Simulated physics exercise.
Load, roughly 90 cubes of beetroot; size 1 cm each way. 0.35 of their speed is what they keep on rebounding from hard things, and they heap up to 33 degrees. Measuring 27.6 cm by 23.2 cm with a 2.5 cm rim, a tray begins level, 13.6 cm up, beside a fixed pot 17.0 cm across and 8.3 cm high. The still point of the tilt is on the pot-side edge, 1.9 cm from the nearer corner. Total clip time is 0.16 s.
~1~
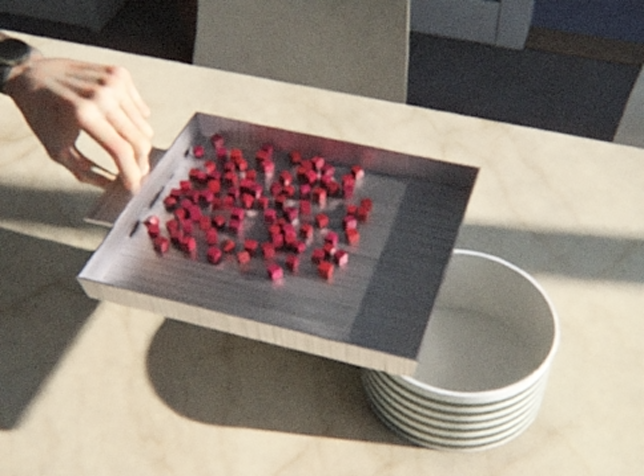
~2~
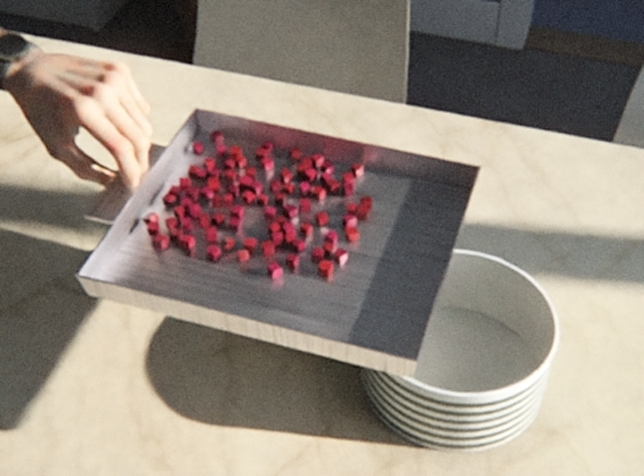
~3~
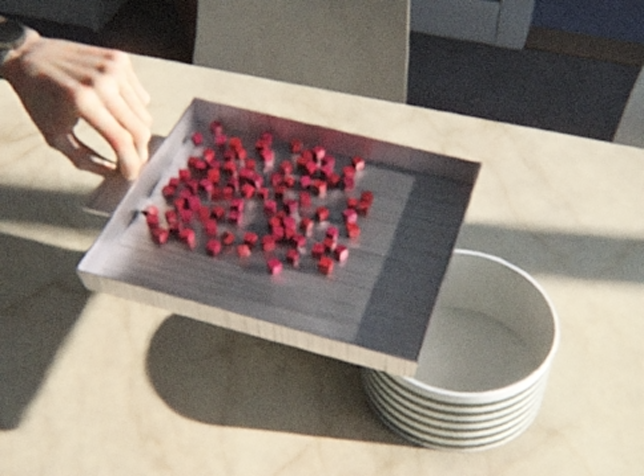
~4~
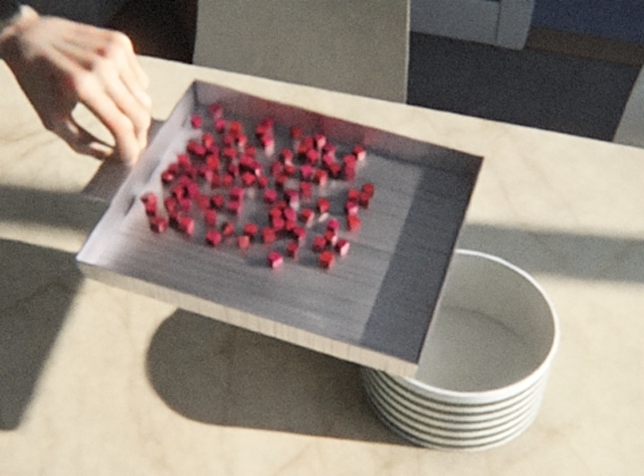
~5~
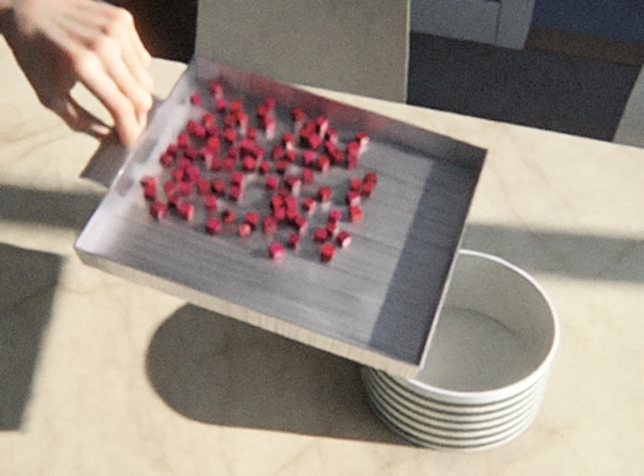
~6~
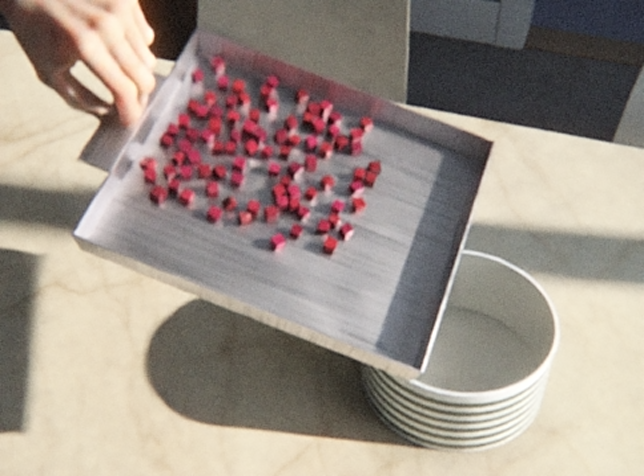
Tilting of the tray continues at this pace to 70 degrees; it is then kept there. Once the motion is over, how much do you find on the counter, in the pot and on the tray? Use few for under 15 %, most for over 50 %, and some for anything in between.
Counter: Most, pot: Few, tray: Few.
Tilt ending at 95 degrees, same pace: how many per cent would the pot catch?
0 percent.
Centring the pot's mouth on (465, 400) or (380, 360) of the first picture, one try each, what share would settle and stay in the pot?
50 % and 0 %.
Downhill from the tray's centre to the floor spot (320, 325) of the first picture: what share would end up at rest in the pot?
Near 0 percent, give or take.
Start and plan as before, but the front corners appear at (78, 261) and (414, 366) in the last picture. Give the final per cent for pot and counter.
You'd end with pot at 0 and counter at 75.
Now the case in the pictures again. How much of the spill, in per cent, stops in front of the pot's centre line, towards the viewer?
About 100 percent of the spill.
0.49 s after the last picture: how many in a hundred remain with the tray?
About 10% of the load.
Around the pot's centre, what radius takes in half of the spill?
About 24 centimetres.
Then, 0.15 s after the last picture, tilt 46 degrees; the tray holds 100 %, the pot 0 %.
Then, 0.26 s after the last picture, tilt 65 degrees; the tray holds 100 %, the pot 0 %.
Then, 0.49 s after the last picture, tilt 70 degrees; the tray holds 10 %, the pot 0 %.
In the end, counter 90 %, pot 0 %, tray 10 %.
